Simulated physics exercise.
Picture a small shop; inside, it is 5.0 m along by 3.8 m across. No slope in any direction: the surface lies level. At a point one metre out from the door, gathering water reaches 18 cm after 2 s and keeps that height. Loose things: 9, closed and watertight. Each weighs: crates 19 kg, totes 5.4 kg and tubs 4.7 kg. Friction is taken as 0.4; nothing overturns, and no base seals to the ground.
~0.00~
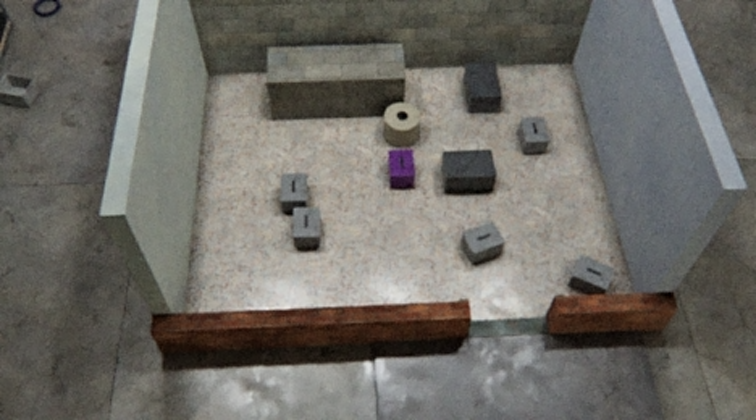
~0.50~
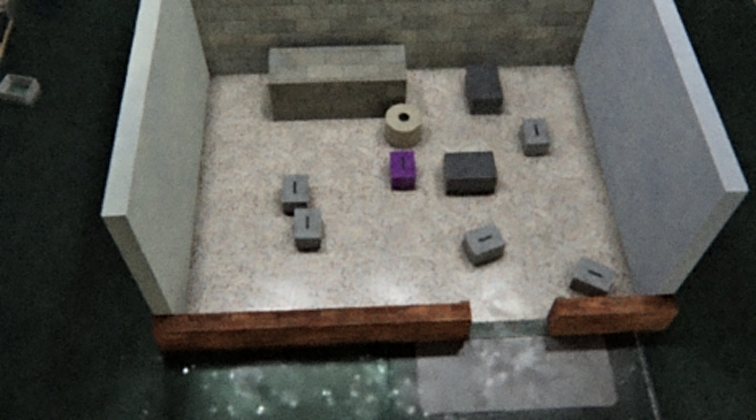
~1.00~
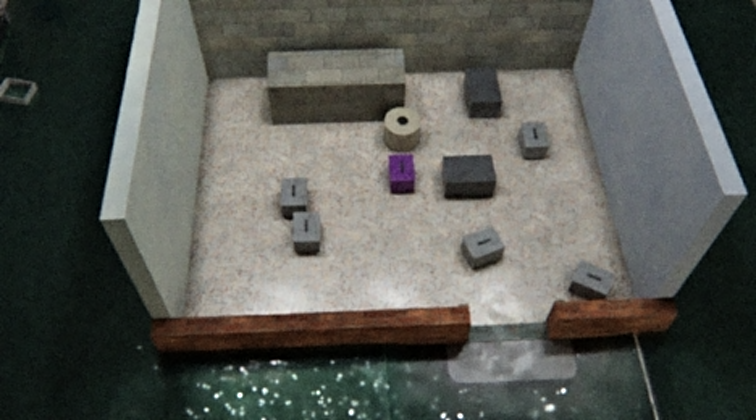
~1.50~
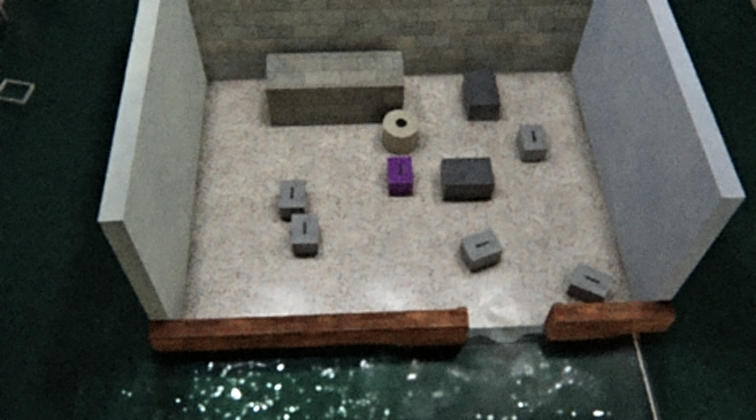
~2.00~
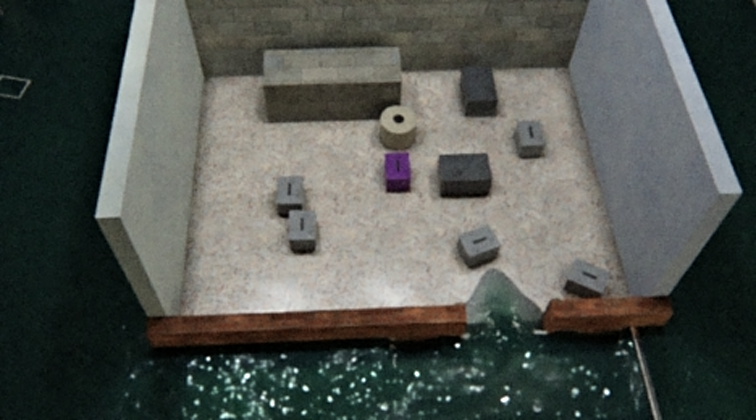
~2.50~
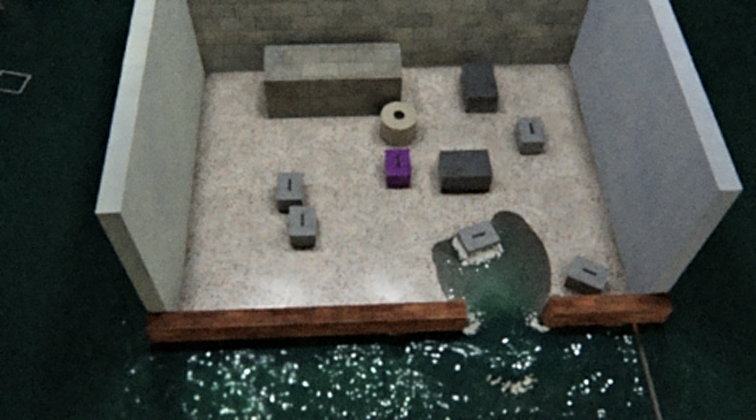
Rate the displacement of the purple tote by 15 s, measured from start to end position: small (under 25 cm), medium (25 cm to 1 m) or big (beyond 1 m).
Big.
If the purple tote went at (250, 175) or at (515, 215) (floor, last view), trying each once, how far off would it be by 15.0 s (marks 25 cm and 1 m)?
Try one: Large displacement; try two: Large displacement.
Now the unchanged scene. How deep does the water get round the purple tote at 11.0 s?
7 cm, roughly.
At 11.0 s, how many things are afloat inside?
I'd say 5 of them.
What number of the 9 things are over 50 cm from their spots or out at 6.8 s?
By that point, 3.
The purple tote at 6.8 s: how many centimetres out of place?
Displacement by then near 100 cm.
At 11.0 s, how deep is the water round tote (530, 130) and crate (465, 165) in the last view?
Some 9 cm at the first, some 8 cm at the second.
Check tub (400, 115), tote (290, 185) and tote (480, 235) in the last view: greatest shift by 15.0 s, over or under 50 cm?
Well, in sequence it's farther, farther, farther.
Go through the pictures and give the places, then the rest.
The first picture shows the purple tote at (402, 163) rests on the ground; water covers 0.0 m2; 0 of 9 have shifted.
The second picture shows the purple tote at (403, 164), on the bottom; 0.0 m2 under water; 0 of 9 have shifted.
The third picture shows the purple tote at (402, 167) rests on the ground; water covers 0.0 m2; 0 of 9 have shifted.
The fourth picture shows the purple tote at (400, 170), on the bottom; water covers 0.0 m2; 0 of 9 have shifted.
The fifth picture shows the purple tote at (398, 166) rests on the ground; water covers 0.3 m2; 0 of 9 have shifted.
The sixth picture shows the purple tote at (398, 162) rests on the ground; 1.3 m2 under water; 0 of 9 have shifted.
After 3.5 s the purple tote is near (398, 162), 0.0 m from its start, aground; 0 afloat.
After 6.8 s the purple tote is near (351, 116), 0.9 m from its start, aground; 1 afloat.
After 11.0 s the purple tote is near (208, 106), 2.5 m from its start, afloat; 5 afloat.
After 15.0 s the purple tote is near (254, 118), 1.9 m from its start, afloat; 8 afloat.
